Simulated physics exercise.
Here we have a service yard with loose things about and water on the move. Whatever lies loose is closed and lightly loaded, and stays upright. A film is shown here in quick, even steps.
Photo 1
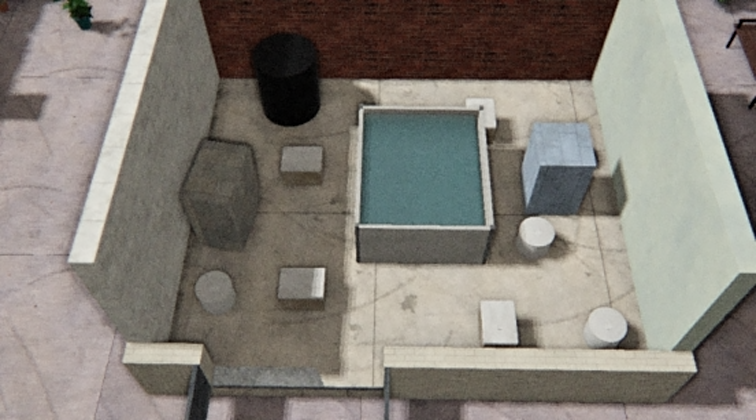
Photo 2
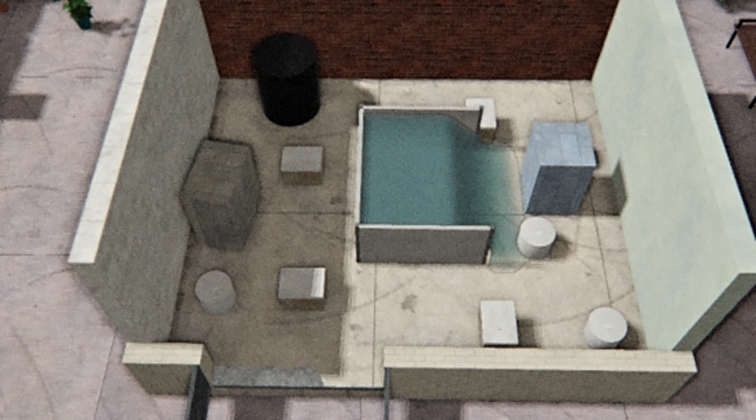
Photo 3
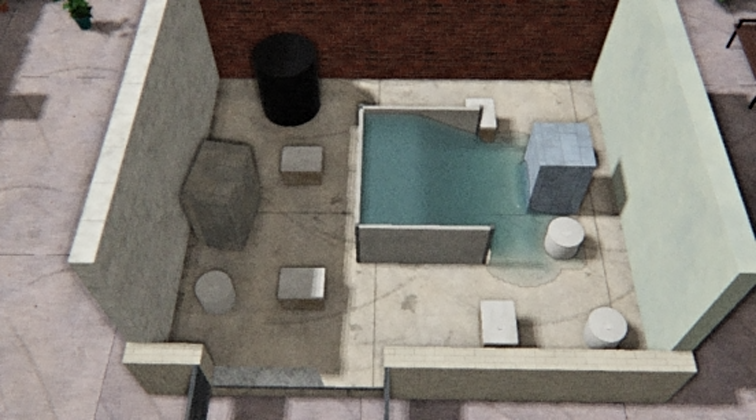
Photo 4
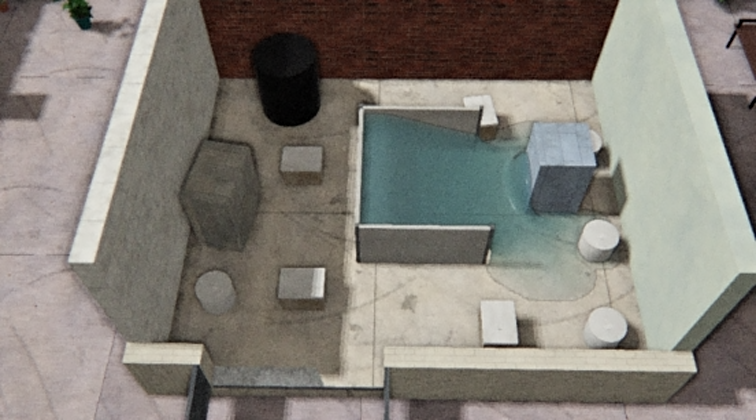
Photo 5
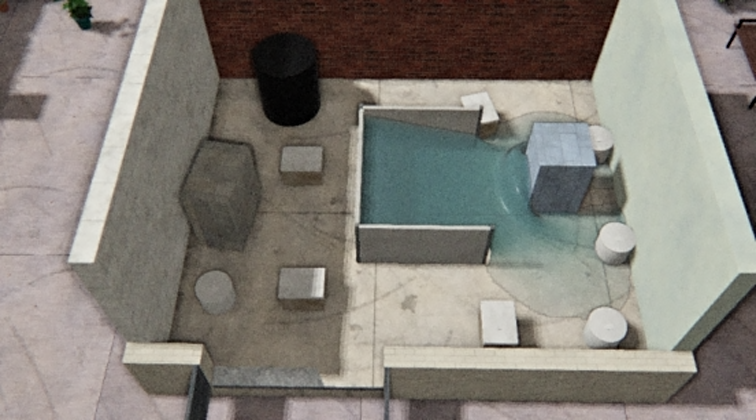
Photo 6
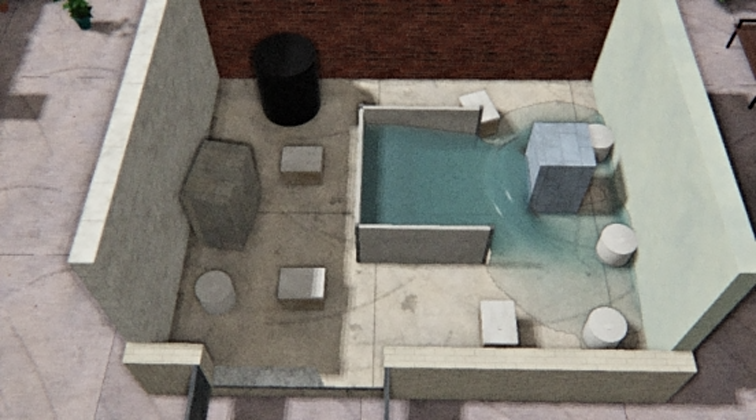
A walled pool of water lost its right side, and the water poured out to the right around a pale blue block, pushing white tubs toward the right wall as it spread across the floor.
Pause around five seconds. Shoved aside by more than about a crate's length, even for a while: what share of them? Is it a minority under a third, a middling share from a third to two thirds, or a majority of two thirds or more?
The portion knocked well out of place is two thirds or greater.
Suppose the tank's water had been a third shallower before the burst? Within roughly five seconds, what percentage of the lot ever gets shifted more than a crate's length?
About 80 in every hundred loose things.
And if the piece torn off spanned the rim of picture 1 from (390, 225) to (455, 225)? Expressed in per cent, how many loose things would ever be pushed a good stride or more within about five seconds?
I'd say near 50 %.
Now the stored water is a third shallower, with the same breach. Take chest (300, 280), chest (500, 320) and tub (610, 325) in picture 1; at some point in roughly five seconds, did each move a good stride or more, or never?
Order as given: Displaced that much; displaced that much; displaced that much.
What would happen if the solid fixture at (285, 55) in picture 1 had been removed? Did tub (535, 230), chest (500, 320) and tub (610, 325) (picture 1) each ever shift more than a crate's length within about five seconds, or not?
One by one: Cleared the mark; cleared the mark; cleared the mark.
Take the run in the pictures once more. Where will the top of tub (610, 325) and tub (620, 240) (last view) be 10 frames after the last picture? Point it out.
They should be roughly at (572, 327) and (608, 310).
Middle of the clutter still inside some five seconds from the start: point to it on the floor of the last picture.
That works out to about (280, 242) on the floor.
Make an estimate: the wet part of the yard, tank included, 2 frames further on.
My guess is around 35 per cent.
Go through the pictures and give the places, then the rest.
The first picture shows a tub at (537, 231), on the bottom; a tub is out of sight; 0 of 8 have shifted.
The second picture shows a tub at (538, 231), on the bottom; a tub is out of sight; 0 of 8 have shifted.
The third picture shows a tub at (566, 232), on the bottom, a stride from its start; a tub is out of sight; 1 of 8 have shifted.
The fourth picture shows a tub at (601, 235) rests on the ground, a stride from its start; a tub at (586, 141) rests on the ground, close to its start; 2 of 8 have shifted.
The fifth picture shows a tub at (618, 237) rests on the ground, a stride from its start; a tub at (598, 138), on the bottom, a stride from its start; 3 of 8 have shifted.
The sixth picture shows a tub at (620, 239) floats, a stride from its start; a tub at (598, 136), afloat, a stride from its start; 3 of 8 have shifted.
A moment on, 1 of 8 are well off their spots; 2 afloat.
Next, 4 of 8 are well off their spots; 3 afloat.
Later, 5 of 8 are well off their spots; 5 afloat.
In the end, 7 of 8 are well off their spots, and 7 have been at some point; 6 afloat.
